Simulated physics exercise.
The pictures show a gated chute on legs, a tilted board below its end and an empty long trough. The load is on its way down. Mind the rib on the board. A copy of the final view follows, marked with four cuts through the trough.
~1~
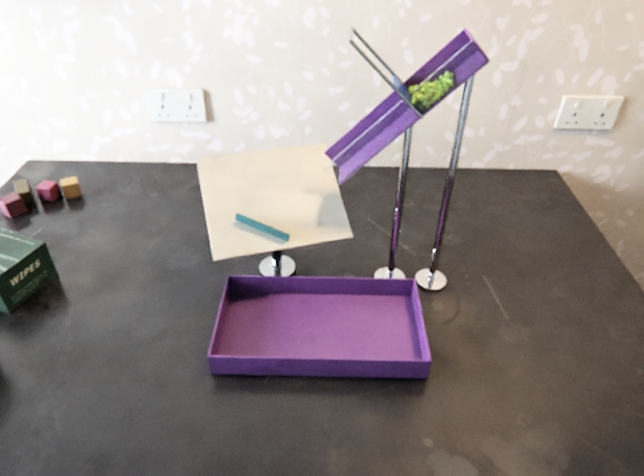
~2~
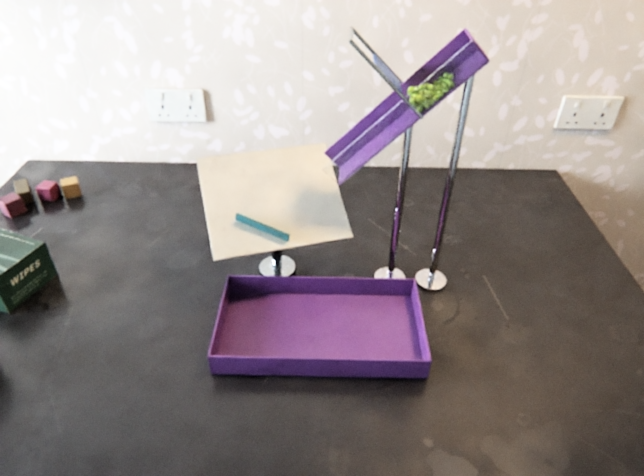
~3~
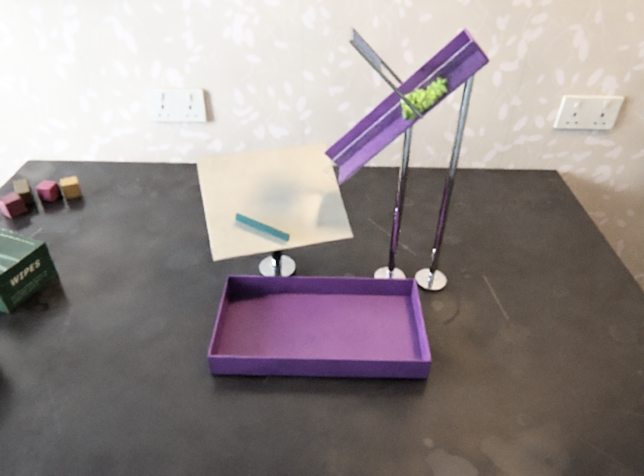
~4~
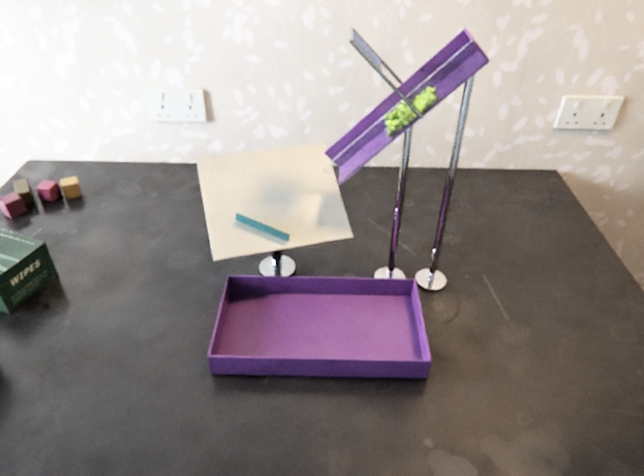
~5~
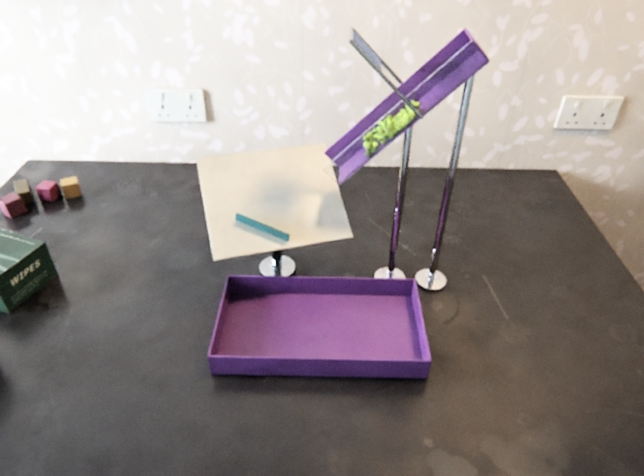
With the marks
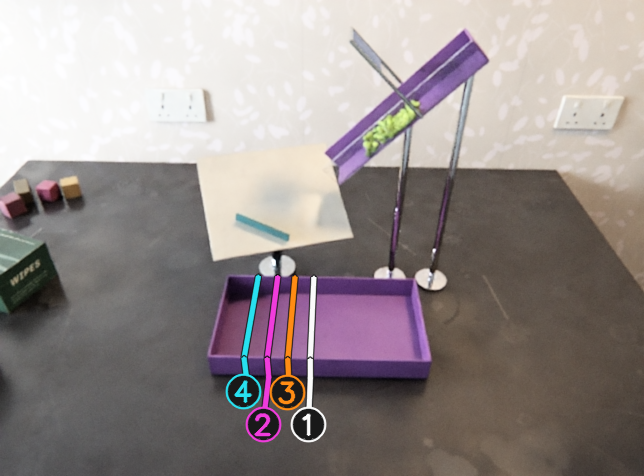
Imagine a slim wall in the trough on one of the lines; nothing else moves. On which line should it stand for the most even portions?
Take 1.
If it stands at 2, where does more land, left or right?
The right side.
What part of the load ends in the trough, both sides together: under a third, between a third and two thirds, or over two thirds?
About that: Over two thirds.
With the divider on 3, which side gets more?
The right side.
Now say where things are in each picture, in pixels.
Load behind the gate near (427, 90), dried peas; lip of the chute near (340, 176), sloping fairly steeply, in the first picture.
Middle of the board near (274, 197), tilted fairly steeply; middle of its low edge near (286, 248); of its high edge near (263, 150), in the second picture.
Front corners of the trough near (208, 356) and (431, 361), empty; front of the load near (406, 114), in the third picture.
Middle of the load near (406, 110); its front near (390, 129), close to a third of the way to the lip; rib from (236, 213) to (290, 235), in the fourth picture.
Middle of the load near (391, 128); its front near (366, 144), close to two thirds of the way to the lip, in the fifth picture.
On the marked copy, line 1 crosses the front rim at (310, 358); line 2 crosses the front rim at (267, 357); line 3 crosses the front rim at (287, 358); line 4 crosses the front rim at (244, 357).
Choosing 1, of what is caught, close to two thirds on the left of the divider, close to a third on the right.
Choosing 2, of what is caught, only a few on the left of the divider, all but a few on the right.
Choosing 3, of what is caught, a small share on the left of the divider, all but a few on the right.
Choosing 4, of what is caught, only a few on the left of the divider, all but a few on the right.
